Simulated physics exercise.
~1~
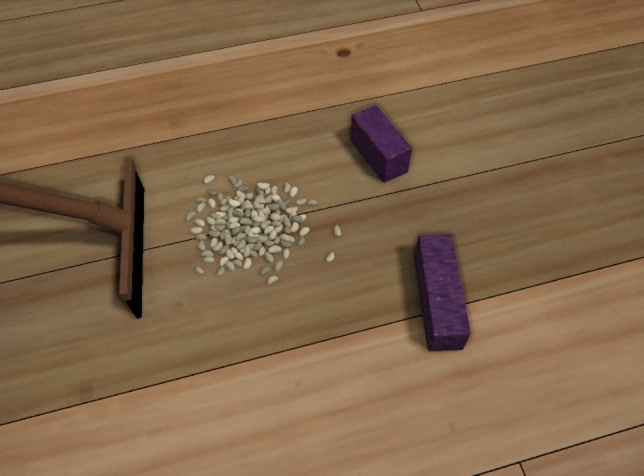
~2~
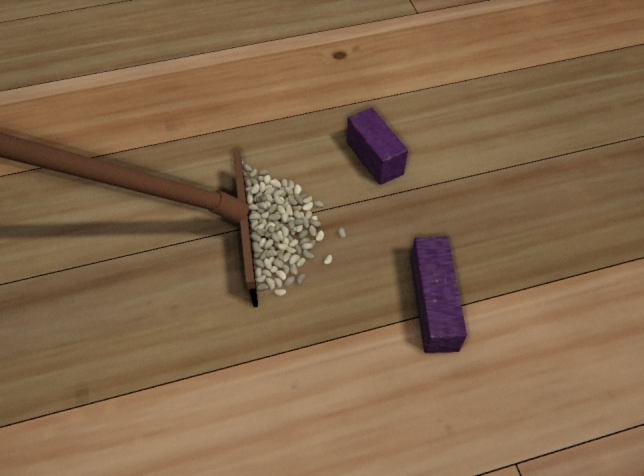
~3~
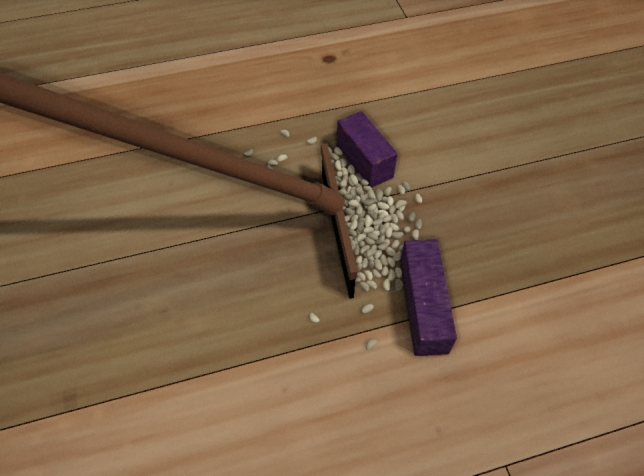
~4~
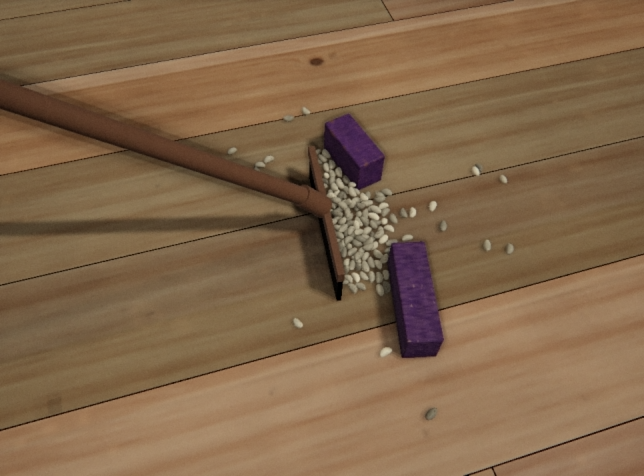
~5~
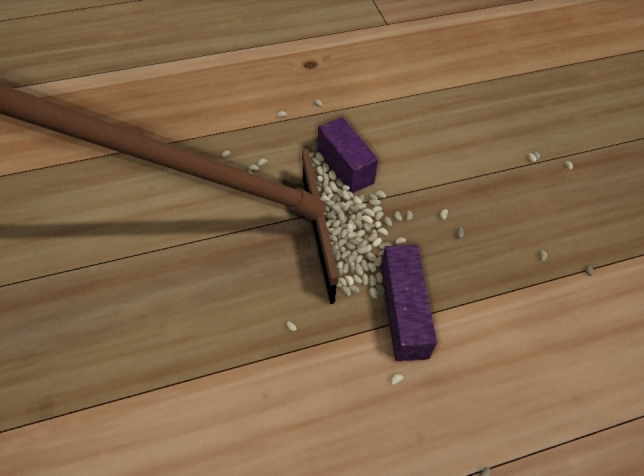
Wooden squeegee pushing a pile of white beans right against two purple blocks, then stopping, most held up, a few scattering beyond.
